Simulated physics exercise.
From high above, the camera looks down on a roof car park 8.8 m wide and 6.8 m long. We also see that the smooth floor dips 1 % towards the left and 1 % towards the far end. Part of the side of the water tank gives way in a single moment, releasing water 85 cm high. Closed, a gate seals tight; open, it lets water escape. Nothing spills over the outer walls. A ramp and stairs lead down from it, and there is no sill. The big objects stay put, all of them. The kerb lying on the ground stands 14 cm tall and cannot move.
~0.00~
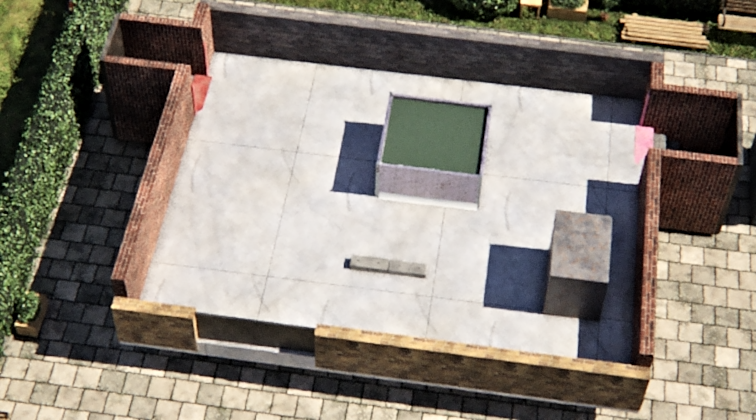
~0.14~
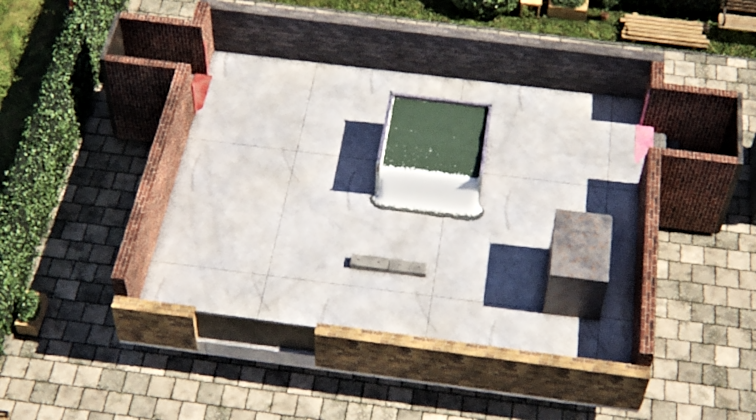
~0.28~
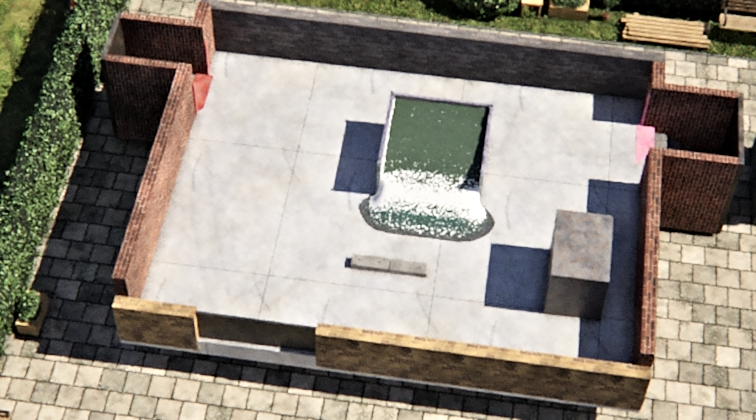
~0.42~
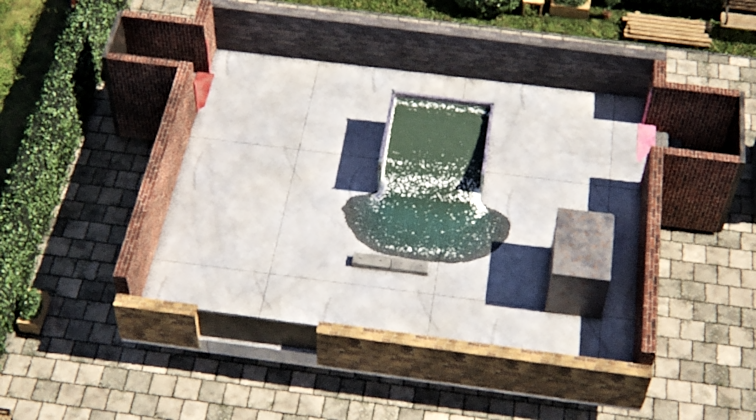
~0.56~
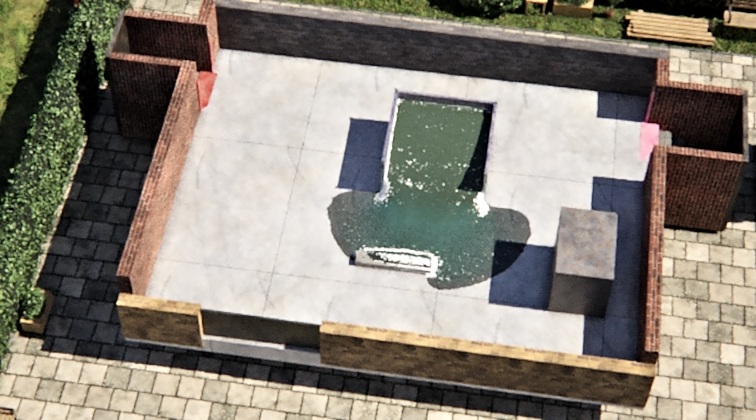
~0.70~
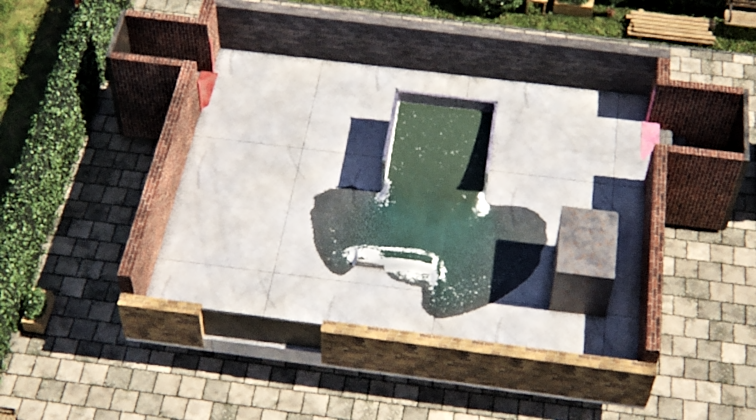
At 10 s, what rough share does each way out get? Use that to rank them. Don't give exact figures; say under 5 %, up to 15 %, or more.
The gate ends up with less than 5 %, the stairwell (marked pink) ends up with less than 5 %, the down ramp (marked red) ends up with under 5 %.
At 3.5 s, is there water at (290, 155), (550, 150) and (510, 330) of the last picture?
Going through the three points: Not yet touched, then not yet touched, then awash.
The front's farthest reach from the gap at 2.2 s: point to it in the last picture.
(150, 320).
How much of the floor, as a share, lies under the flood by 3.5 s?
About 50 per cent.
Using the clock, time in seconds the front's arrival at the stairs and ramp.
Stairs: 4.5 s; ramp: 5.0 s.
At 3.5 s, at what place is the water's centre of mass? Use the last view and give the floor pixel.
Pixel position near (399, 274).
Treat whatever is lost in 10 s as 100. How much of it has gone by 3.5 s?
Roughly 0 per cent has gone by then.
After 1.4 s water covers 30 % of the floor and is deepest (46 cm) near (417, 261); gone so far, the gate 0 %, the stairwell (marked pink) 0 %, the down ramp (marked red) 0 %.
After 2.2 s water covers 40 % of the floor and is deepest (32 cm) near (528, 350); gone so far, the gate 0 %, the stairwell (marked pink) 0 %, the down ramp (marked red) 0 %.
After 3.5 s water covers 50 % of the floor and is deepest (28 cm) near (145, 302); gone so far, the gate 0 %, the stairwell (marked pink) 0 %, the down ramp (marked red) 0 %.
After 6.0 s water covers 80 % of the floor and is deepest (18 cm) near (228, 52); gone so far, the gate 0 %, the stairwell (marked pink) 0 %, the down ramp (marked red) 0 %.
After 10.0 s water covers 95 % of the floor and is deepest (14 cm) near (220, 51); gone so far, the gate 0 %, the stairwell (marked pink) 1 %, the down ramp (marked red) 3 %.
